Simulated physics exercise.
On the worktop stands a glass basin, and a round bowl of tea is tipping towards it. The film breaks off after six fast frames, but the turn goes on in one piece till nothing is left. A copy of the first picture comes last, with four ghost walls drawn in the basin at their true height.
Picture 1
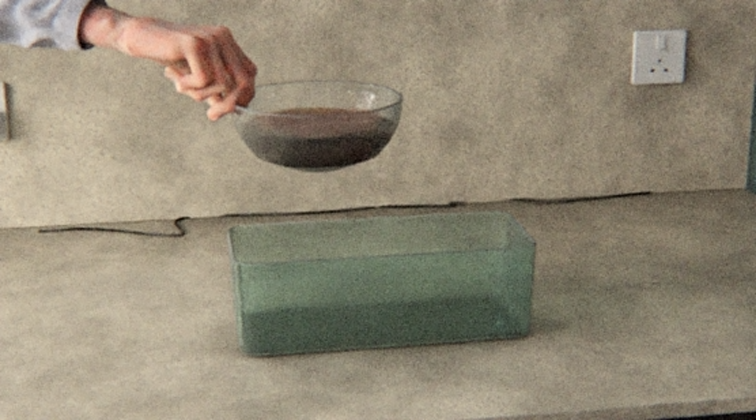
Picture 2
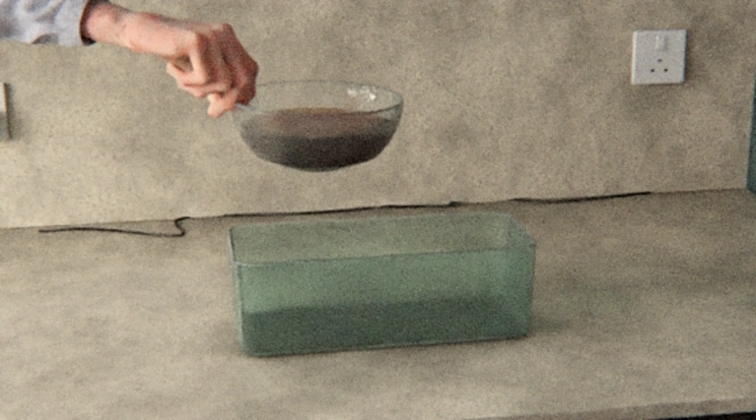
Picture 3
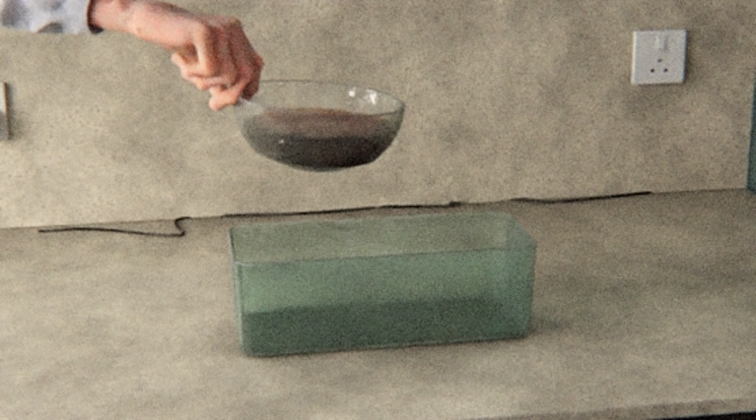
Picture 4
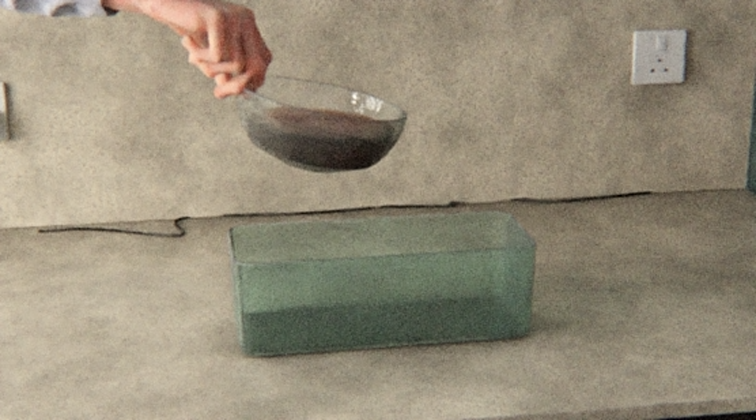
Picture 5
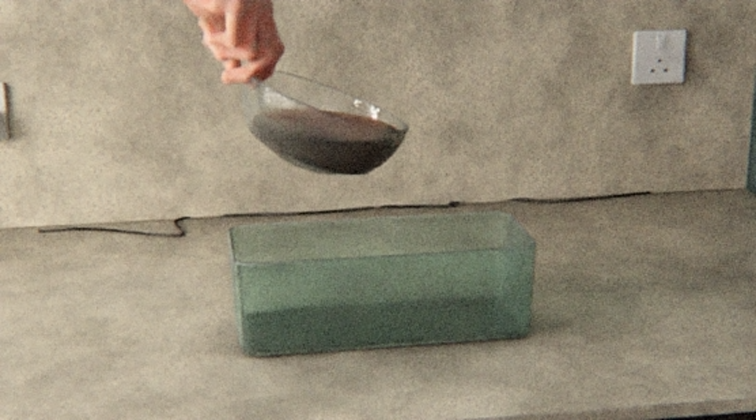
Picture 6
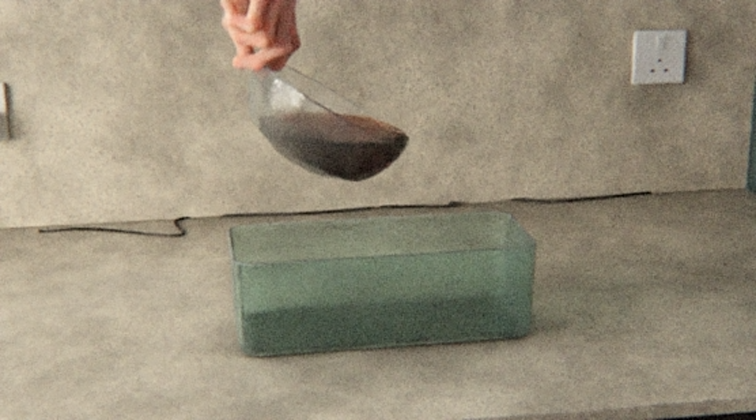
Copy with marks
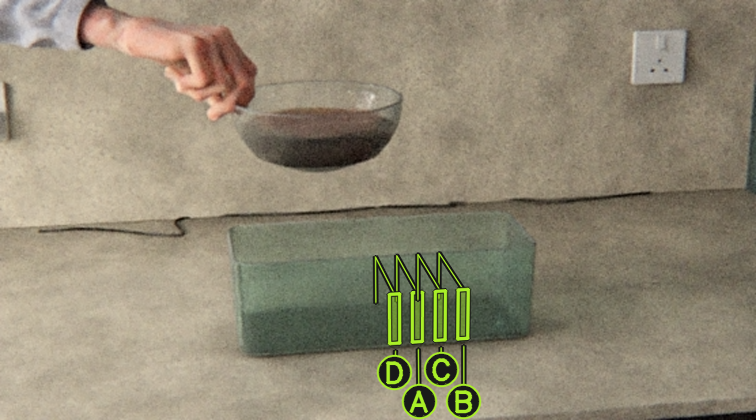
A hand held a round glass bowl of dark tea above a greenish glass basin on the worktop, then steadily tilted it to the right until the tea reached the lip.
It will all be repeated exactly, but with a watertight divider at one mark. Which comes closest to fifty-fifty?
C is best.
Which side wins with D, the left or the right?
The right side.
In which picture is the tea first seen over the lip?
Picture 6.
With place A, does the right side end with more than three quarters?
No.
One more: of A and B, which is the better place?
The answer is A.
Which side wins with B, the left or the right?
The left one.
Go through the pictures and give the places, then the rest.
Upright, lip at (398, 93); basin from (240, 354) to (530, 334); nothing has left yet, in the first frame.
Upright, lip at (399, 95); nothing has left yet, in the second frame.
Tipped about 6°, lip at (401, 101); nothing has left yet, in the third frame.
Tipped about 12°, lip at (403, 111); nothing has left yet, in the fourth frame.
Tipped about 21°, lip at (405, 124); nothing has left yet, in the fifth frame.
Tipped about 31°, lip at (404, 140); tea is over the lip, down to (404, 140), in the sixth frame.
In lime, A at (418, 349); B at (463, 346); C at (441, 347); D at (395, 350).
For place A, about 32 % ends left of the wall and 65 % right of it; 3 % is lost outside.
For place B, about 76 % ends left of the wall and 18 % right of it; 6 % is lost outside.
For place C, about 52 % ends left of the wall and 44 % right of it; 4 % is lost outside.
For place D, about 17 % ends left of the wall and 81 % right of it.
